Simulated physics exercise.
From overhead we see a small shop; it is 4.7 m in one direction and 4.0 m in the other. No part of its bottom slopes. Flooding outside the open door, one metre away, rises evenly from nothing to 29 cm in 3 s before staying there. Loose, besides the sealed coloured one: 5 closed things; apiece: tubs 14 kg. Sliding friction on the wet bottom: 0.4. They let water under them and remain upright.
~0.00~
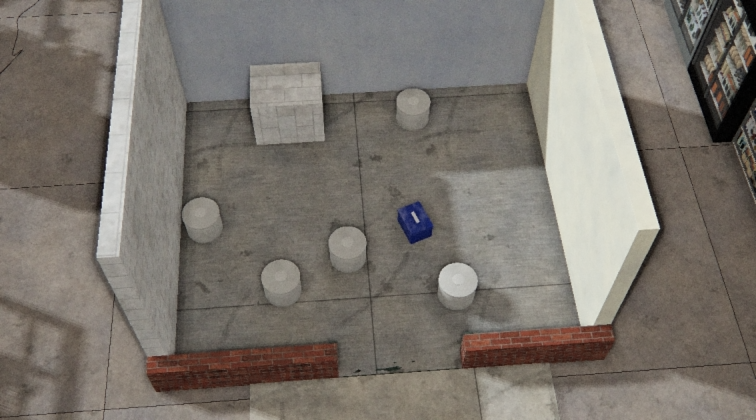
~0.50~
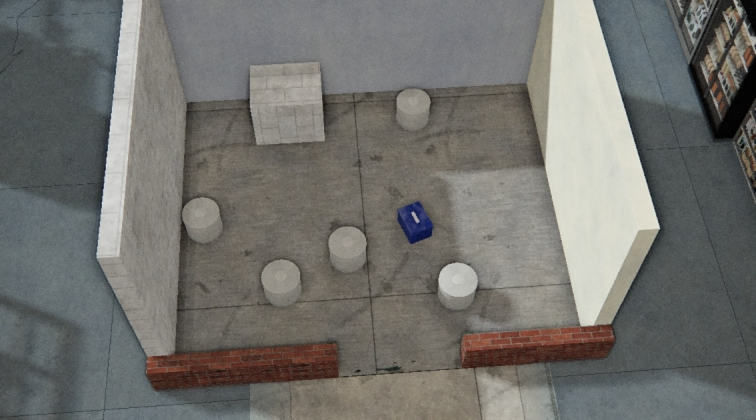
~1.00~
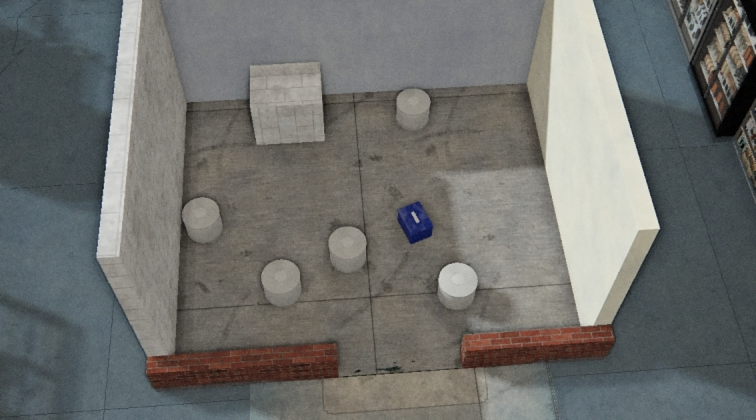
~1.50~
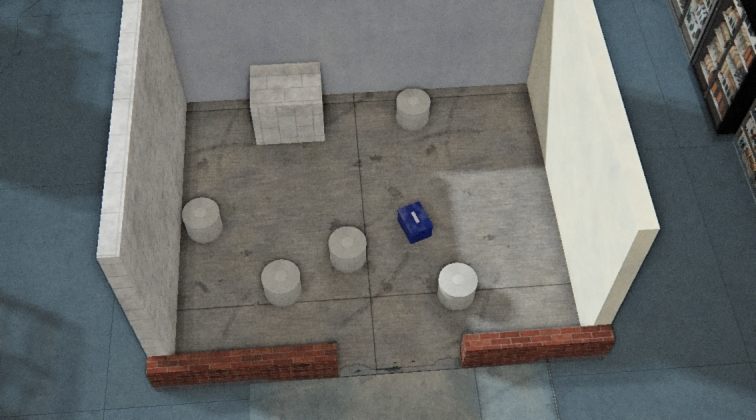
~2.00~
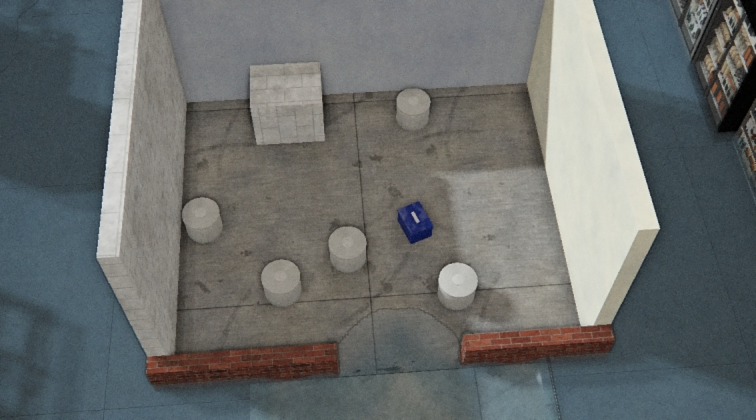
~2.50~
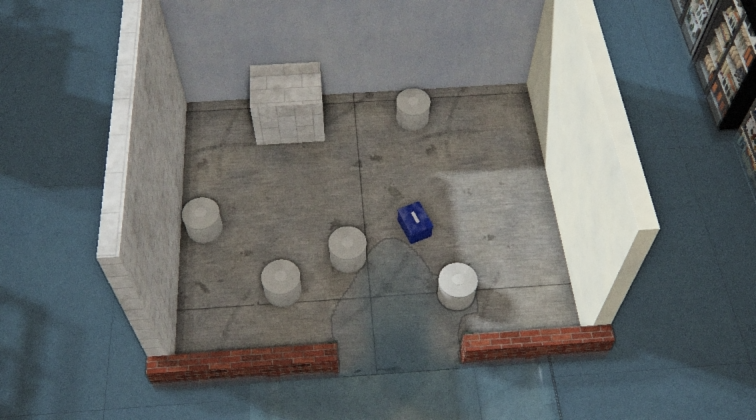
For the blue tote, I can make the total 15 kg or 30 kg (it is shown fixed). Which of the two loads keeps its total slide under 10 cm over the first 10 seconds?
Neither of them is enough.
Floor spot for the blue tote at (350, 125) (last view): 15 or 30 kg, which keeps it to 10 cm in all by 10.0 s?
Short answer: Heavier load only.
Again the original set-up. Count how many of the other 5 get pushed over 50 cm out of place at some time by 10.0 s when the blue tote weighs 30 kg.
The number is 4.
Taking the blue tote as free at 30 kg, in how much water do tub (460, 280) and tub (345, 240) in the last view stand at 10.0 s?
Close to 7 and 20 centimetres.
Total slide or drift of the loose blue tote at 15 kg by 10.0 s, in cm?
Around 350 cm in total.
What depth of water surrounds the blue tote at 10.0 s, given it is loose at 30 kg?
Close to 19 cm deep.
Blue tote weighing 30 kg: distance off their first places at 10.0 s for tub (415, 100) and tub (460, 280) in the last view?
The first is 200 cm from its start, the second 80 cm.
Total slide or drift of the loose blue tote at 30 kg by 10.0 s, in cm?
Roughly 30 centimetres.
After 3.5 s the blue tote would be 22 cm from its start with 15 kg and 0 cm from its start with 30 kg; 9 cm of water round it then.
After 4.5 s the blue tote would be 104 cm from its start with 15 kg and 24 cm from its start with 30 kg; 8 cm of water round it then.
After 7.0 s the blue tote would be 149 cm from its start with 15 kg and 28 cm from its start with 30 kg; 9 cm of water round it then.
After 10.0 s the blue tote would be 176 cm from its start with 15 kg and 28 cm from its start with 30 kg; 19 cm of water round it then.
